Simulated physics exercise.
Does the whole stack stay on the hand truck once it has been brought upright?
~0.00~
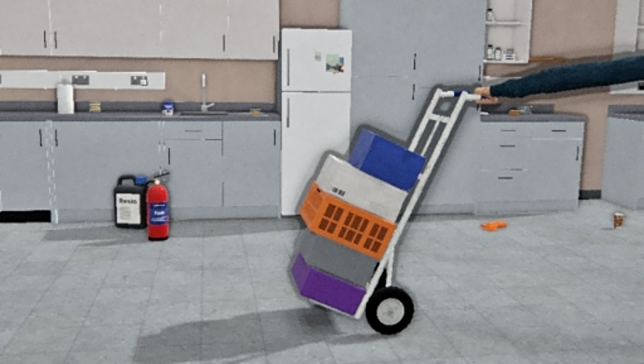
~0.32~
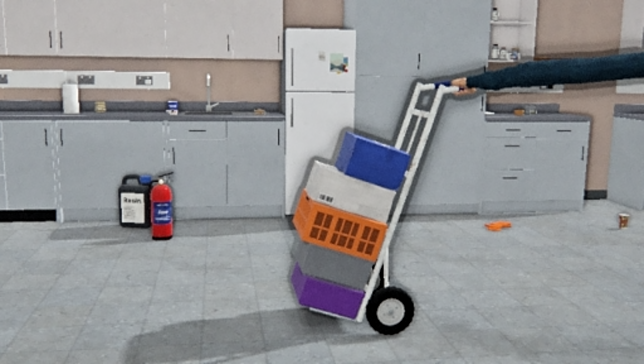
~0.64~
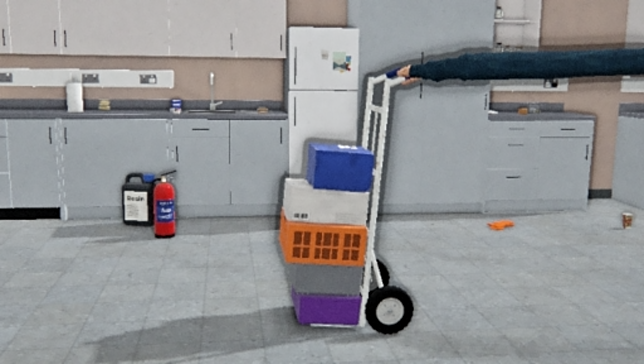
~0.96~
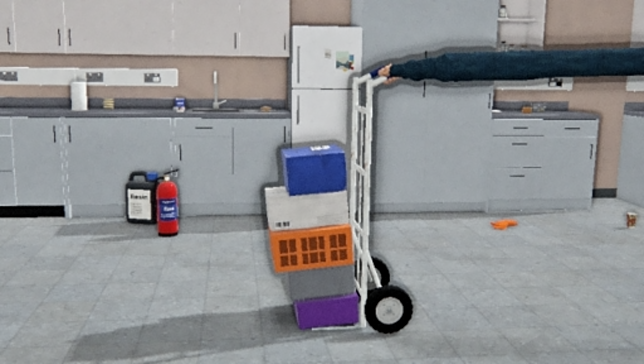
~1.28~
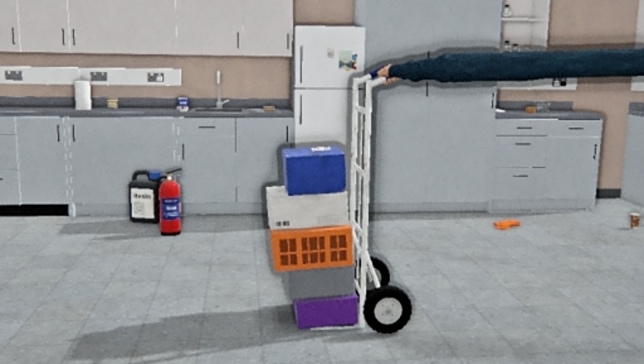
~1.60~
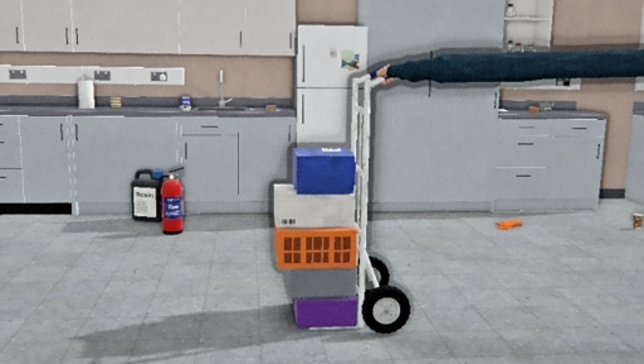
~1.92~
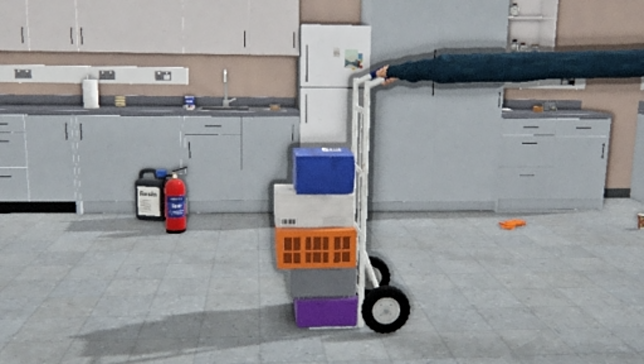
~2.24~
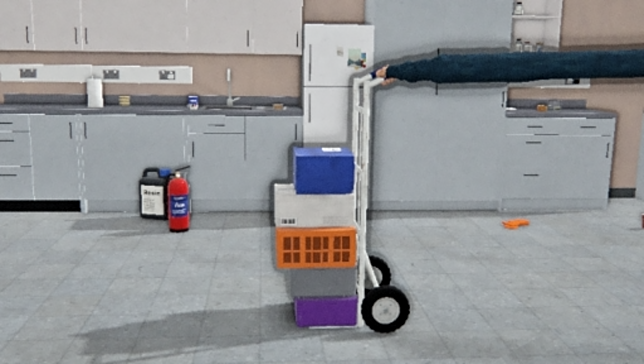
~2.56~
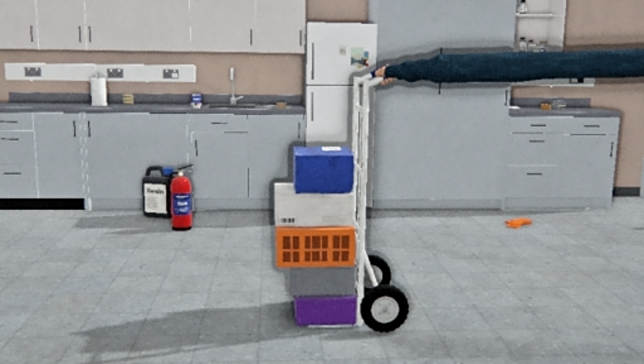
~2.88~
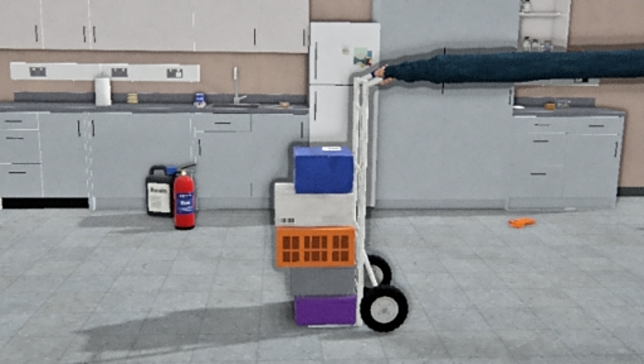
Yes, all five pieces stay stacked on the hand truck, with the blue box still on top.
